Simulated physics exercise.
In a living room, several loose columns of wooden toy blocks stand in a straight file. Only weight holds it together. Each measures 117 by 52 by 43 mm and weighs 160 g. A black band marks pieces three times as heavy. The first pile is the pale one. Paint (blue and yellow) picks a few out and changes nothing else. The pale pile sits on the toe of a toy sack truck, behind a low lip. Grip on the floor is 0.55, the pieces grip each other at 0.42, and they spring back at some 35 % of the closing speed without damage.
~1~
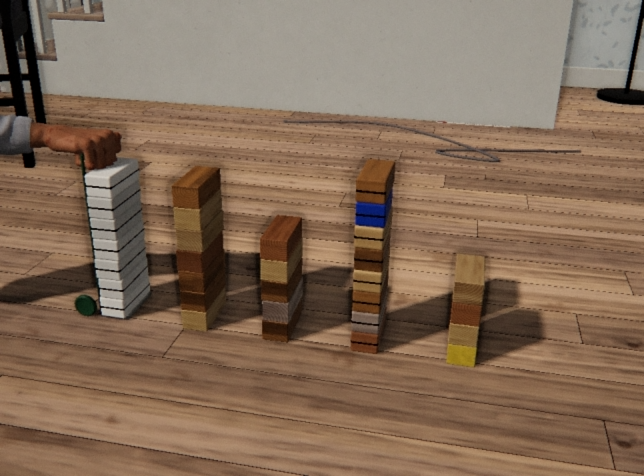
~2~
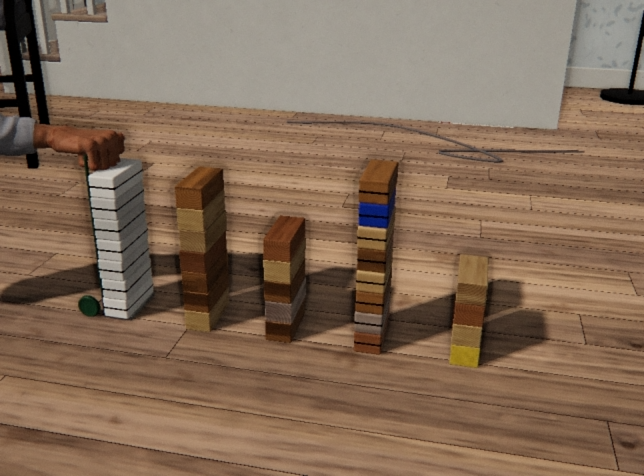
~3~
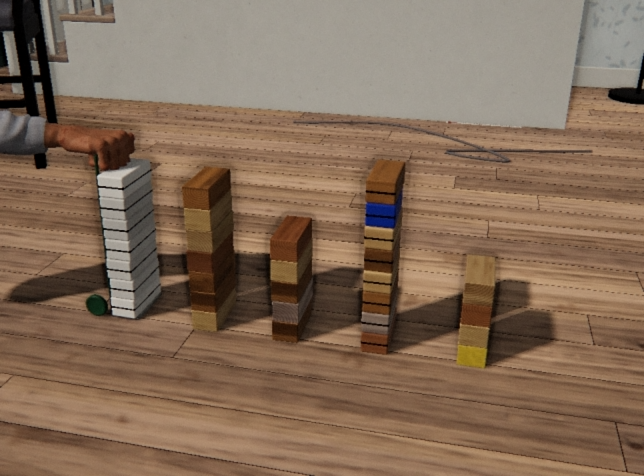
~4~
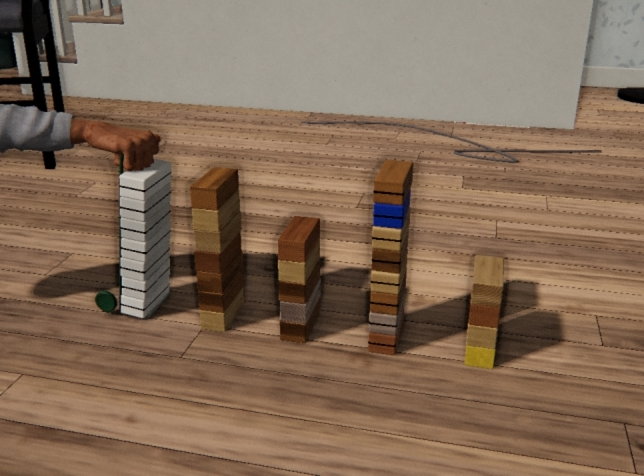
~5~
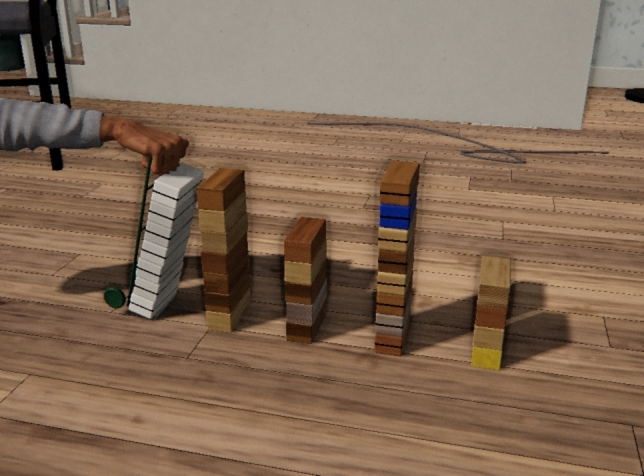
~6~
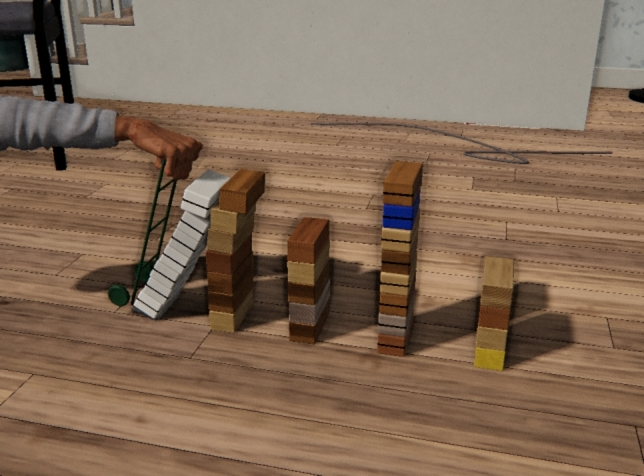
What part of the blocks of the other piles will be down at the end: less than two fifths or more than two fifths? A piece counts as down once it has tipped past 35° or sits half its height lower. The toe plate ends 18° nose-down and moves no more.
It comes to upwards of two fifths.
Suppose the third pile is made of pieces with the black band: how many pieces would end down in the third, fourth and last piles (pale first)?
Then third 4, fourth 7, last 3.
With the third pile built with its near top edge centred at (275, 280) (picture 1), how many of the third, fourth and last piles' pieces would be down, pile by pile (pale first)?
In that case third 2, fourth 0, last 0.
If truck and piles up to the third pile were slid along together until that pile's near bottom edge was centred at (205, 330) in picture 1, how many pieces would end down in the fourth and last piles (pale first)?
Then fourth 0, last 0.
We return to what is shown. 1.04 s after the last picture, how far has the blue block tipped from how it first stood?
Roughly 100°.
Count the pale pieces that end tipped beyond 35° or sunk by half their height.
The count is 7.
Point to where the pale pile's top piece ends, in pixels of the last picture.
Near (288, 290).
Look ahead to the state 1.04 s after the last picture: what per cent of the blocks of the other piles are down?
90 per cent by then.
Then, 0.16 s later than the last frame, 7 of the pale pile down; 3 of the 24 other blocks down.
Then, 0.48 s later than the last frame, 7 of the pale pile down; 10 of the 24 other blocks down; blue block tilted 6°.
Then, 1.04 s later than the last frame, 7 of the pale pile down; 21 of the 24 other blocks down; blue block on its side; yellow block moved 18 mm.
When it is over, 7 of the pale pile down; 21 of the 24 other blocks down; blue block upside down; yellow block moved 18 mm. That is 88 per cent. In pixels of the last frame, middles, yellow block near (500, 345).
